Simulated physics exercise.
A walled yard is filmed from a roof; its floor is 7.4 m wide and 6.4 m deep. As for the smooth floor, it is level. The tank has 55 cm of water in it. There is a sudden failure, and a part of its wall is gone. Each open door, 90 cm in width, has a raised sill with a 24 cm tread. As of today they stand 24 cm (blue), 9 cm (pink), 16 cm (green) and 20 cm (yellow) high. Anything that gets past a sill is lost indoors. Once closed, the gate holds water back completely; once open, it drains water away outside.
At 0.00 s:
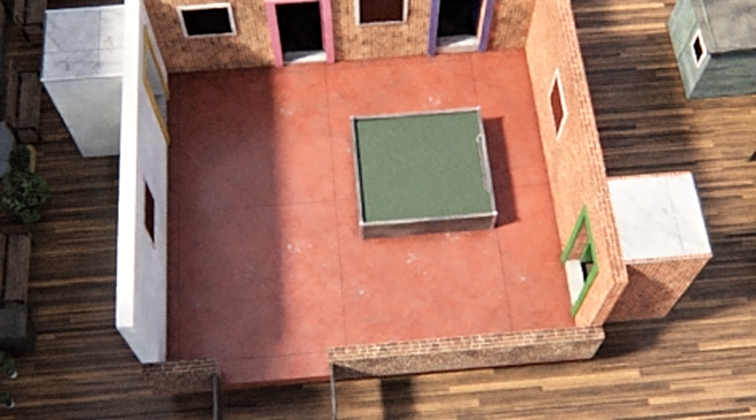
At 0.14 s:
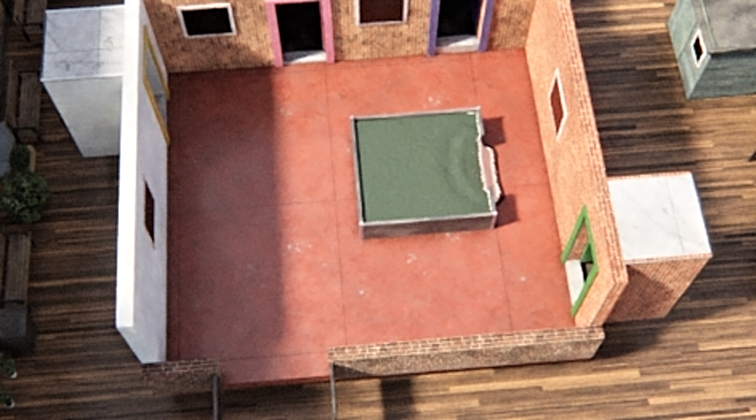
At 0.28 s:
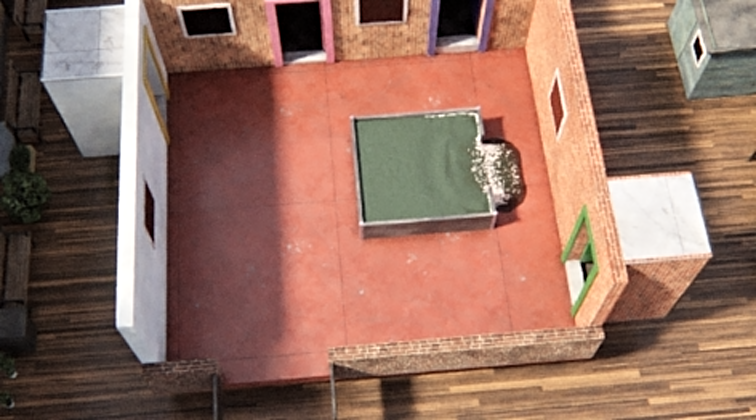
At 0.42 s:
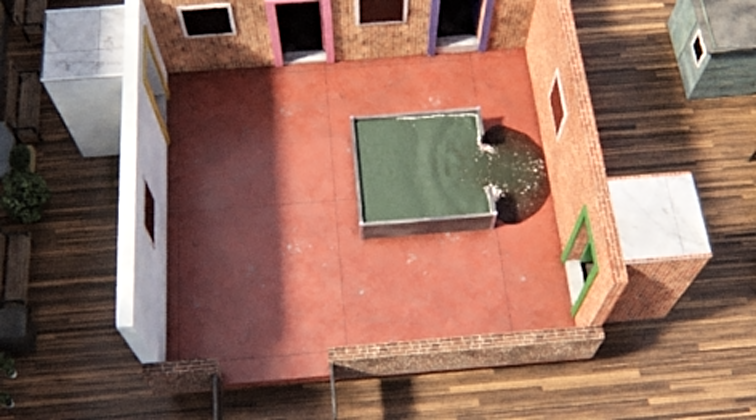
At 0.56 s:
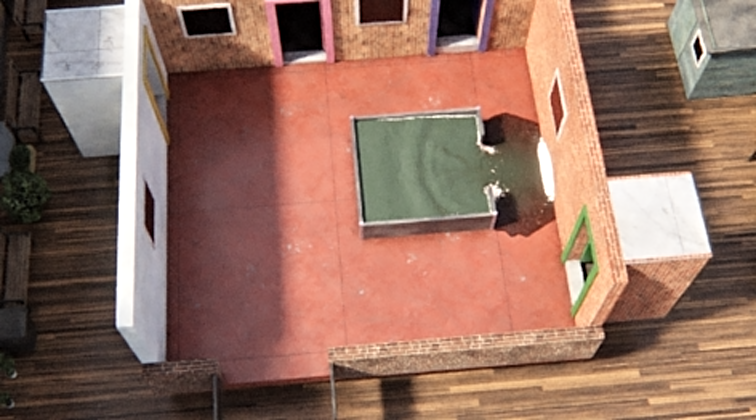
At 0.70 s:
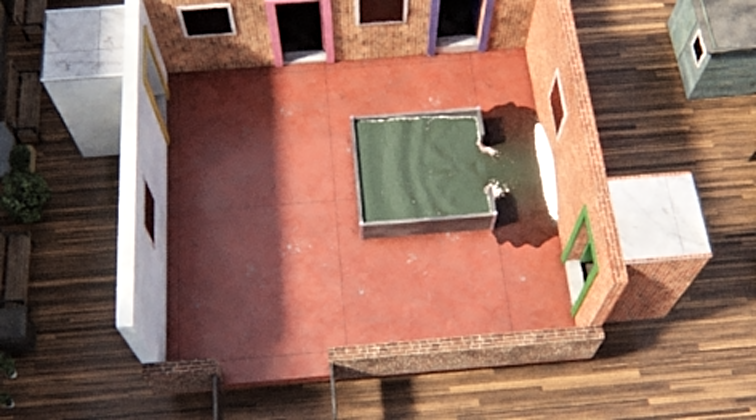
We see a rectangular tank of green water in a red-floored, walled yard; part of its right side breaks open, and water pours through the gap, spreading to the brick wall at right as ripples cross the tank.
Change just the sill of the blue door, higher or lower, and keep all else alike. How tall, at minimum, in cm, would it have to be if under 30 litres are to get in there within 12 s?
It would need to be about 11 cm tall.
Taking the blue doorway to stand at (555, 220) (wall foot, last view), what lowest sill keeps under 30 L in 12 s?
It needs about 21 cm.
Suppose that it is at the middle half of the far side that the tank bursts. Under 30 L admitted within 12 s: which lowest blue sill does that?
In that case you'd want it roughly 20 cm high.
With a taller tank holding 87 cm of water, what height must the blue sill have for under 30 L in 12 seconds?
I'd go with near 20 cm then.
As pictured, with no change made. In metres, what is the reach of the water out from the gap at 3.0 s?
About 4.0 m.
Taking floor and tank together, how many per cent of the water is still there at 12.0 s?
Around 98 in a hundred parts remain.
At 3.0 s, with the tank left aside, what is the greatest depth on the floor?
About 30 cm at most.
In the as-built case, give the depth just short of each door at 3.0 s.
Depths in cm: Blue 18, pink 0, green 8, yellow 0.
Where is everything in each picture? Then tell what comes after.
The tank at (422, 167) is whole and still, 55 cm deep; the blue door at (460, 23) is dry, in the first frame.
The front is at (499, 196), 0.3 m from the gap at (483, 170); 0.3 m2 of floor is wet, 55 cm left at the back, in the second frame.
Water pours out at (483, 171) and has run 0.7 m, to (521, 195); about 10 cm deep outside, 55 cm at the back, in the third frame.
The gap is at (483, 172), the front 1.2 m out at (547, 184); the back of the tank holds 55 cm, in the fourth frame.
The front is at (555, 212), 1.3 m from the gap at (483, 172); 2.5 m2 of floor is wet, 55 cm left at the back, in the fifth frame.
Water pours out at (483, 171) and has run 1.5 m, to (559, 229); about 8 cm deep outside, 55 cm at the back; the blue door at (460, 23), 2.9 m from the gap, is still 1.9 m from the nearest water, in the sixth frame.
After 1.4 s water covers 10 % of the floor, deepest (40 cm) near (539, 174); it has not reached the blue door.
After 3.0 s water covers 30 % of the floor, deepest (30 cm) near (539, 174); 18 cm at the blue door, 0 litres in over its 24 cm sill.
After 12.0 s water covers 100 % of the floor, deepest (10 cm) near (167, 327); 6 cm at the blue door, 0 litres in over its 24 cm sill.
At the blue door as built, the water arrived by 2.0 s and peaked near 18 cm at 3.0 s.
Run again over the same 12 s with other heights there, 48 litres in over 9.5 cm, 15 litres over 13 cm. The limit of 30 litres is kept from about 11 cm up.
